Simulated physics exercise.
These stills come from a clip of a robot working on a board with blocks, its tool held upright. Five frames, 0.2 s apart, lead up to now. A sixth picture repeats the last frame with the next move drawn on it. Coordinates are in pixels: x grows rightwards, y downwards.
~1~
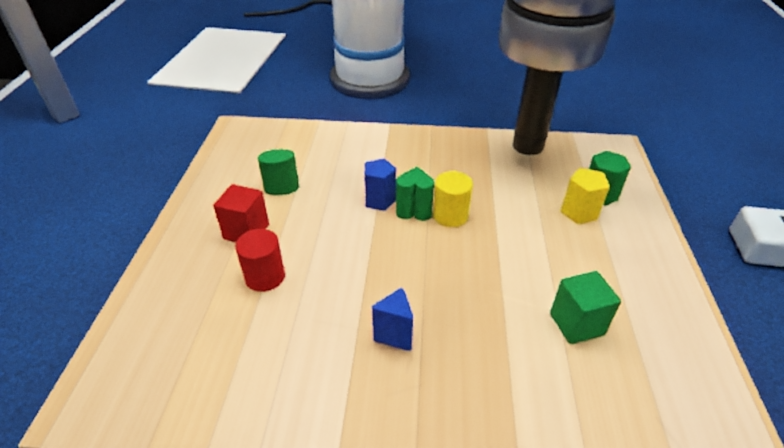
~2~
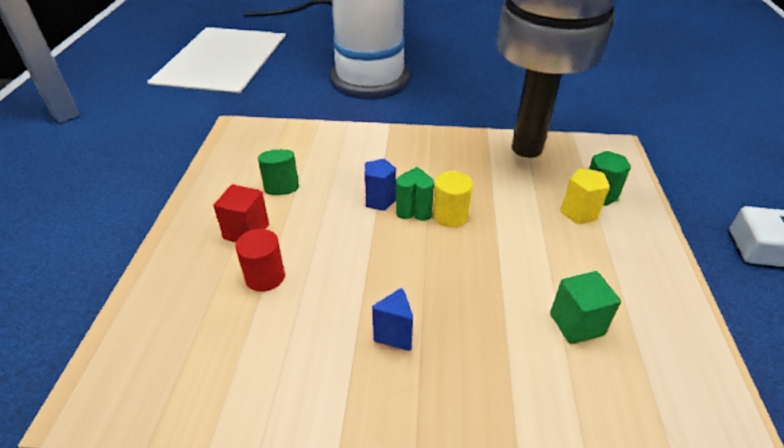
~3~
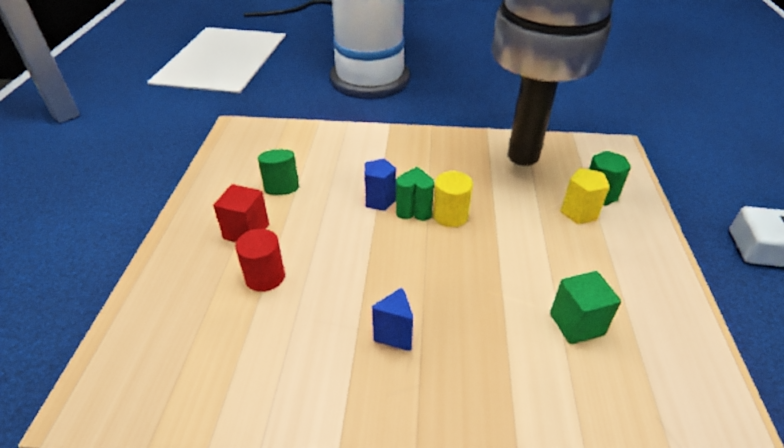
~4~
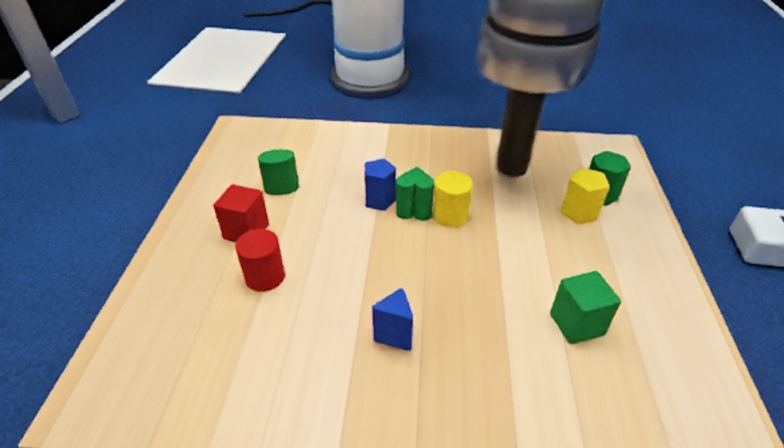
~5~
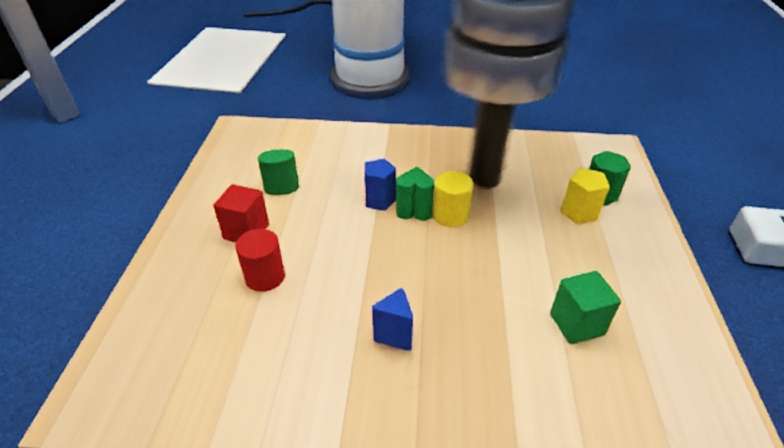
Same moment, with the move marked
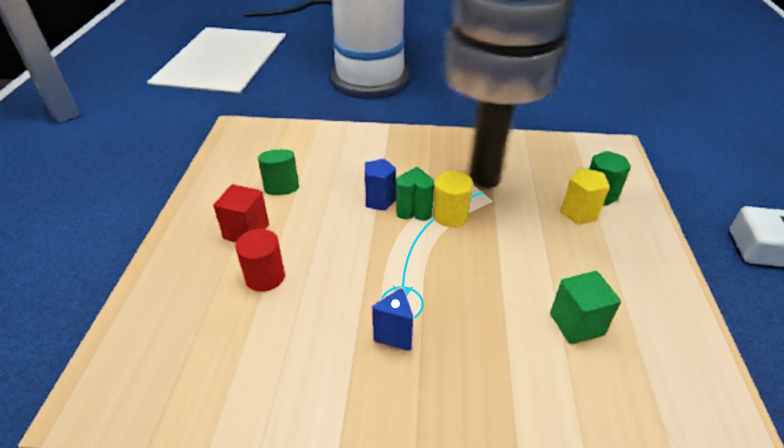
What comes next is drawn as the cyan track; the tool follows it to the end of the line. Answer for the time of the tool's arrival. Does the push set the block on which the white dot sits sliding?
Yes.
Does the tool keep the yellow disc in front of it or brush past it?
It remains before the tool.
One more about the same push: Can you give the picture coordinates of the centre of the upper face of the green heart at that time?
Pixel (395, 187).
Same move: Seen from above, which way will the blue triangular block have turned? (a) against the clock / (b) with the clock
b - with the clock.
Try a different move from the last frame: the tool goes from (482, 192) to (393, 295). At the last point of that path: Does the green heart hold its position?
My answer is no.
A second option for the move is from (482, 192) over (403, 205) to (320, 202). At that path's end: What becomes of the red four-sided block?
It stays.
Path on the board, from (482, 192) by way of (439, 215) and (410, 253) to (402, 303); the dot is on the blue triangular block.
On the path given first. One third of the way, tool at (439, 202); green heart at (406, 182), turned 55° clockwise; yellow disc at (428, 205).
Two thirds of the way, tool at (410, 240); green heart at (395, 187), turned 75° clockwise; yellow disc at (403, 248).
At the end, tool at (402, 290); blue pentagon in place; blue triangular block at (391, 337), turned 45° clockwise; green heart at (395, 187), turned 75° clockwise; yellow disc at (395, 305).
